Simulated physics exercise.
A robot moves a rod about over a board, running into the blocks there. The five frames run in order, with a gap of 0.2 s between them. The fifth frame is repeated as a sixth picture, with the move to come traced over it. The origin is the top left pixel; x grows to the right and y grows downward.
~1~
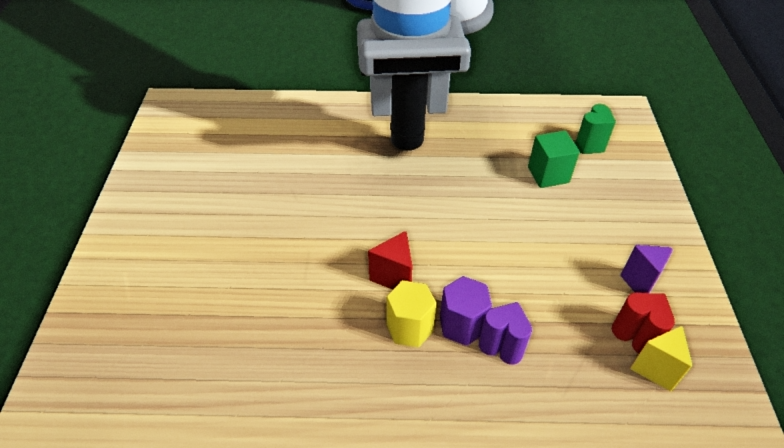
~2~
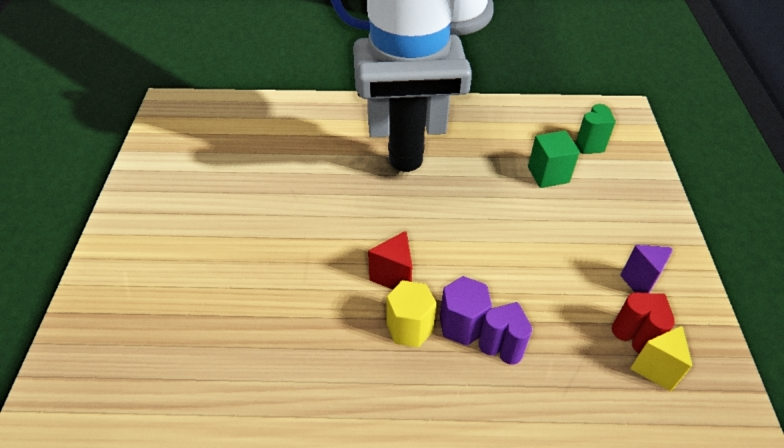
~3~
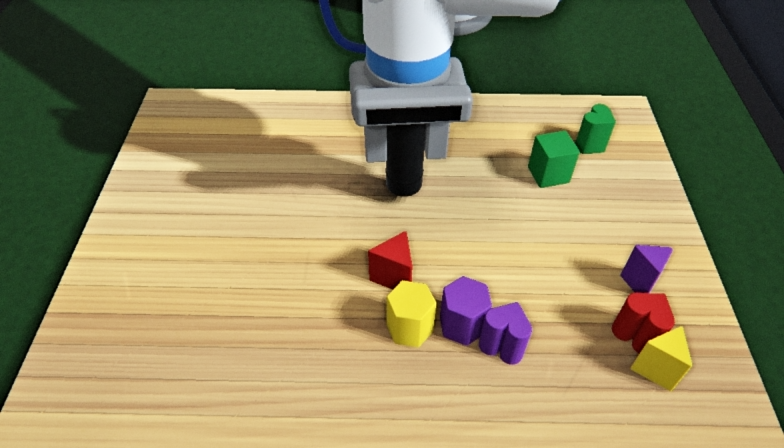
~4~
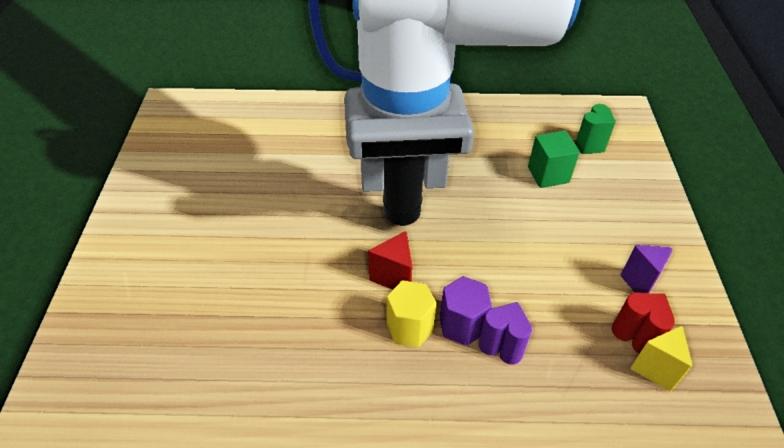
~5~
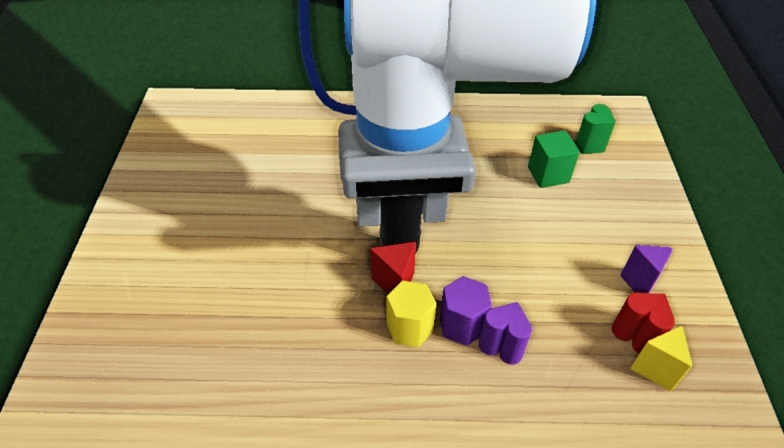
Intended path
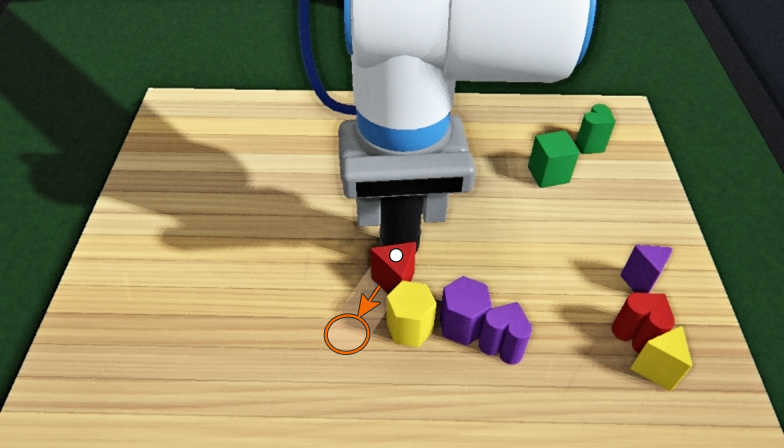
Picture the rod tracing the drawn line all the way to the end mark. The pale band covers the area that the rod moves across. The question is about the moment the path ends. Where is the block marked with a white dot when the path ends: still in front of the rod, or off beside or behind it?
Answer: Slipped away.
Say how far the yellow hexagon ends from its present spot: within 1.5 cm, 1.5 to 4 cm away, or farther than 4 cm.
Band: Under 1.5 cm.
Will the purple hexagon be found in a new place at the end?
Short answer: No.
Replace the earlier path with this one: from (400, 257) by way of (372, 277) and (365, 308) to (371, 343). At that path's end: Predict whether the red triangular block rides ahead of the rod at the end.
Ahead to the end.
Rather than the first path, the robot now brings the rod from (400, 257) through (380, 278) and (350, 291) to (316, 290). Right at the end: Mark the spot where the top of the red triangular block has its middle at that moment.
Put as a pixel place, it's (373, 286).
Path on the board, from (400, 257) directly to (347, 334); the dot is on the red triangular block.
The first path, step by step. Halfway along, rod at (374, 284); red triangular block at (377, 296); yellow hexagon at (414, 305), turned 20° anticlockwise.
At the end, rod at (346, 324); red triangular block at (371, 329), turned 35° anticlockwise; yellow hexagon at (414, 305), turned 20° anticlockwise; purple hexagon in place.
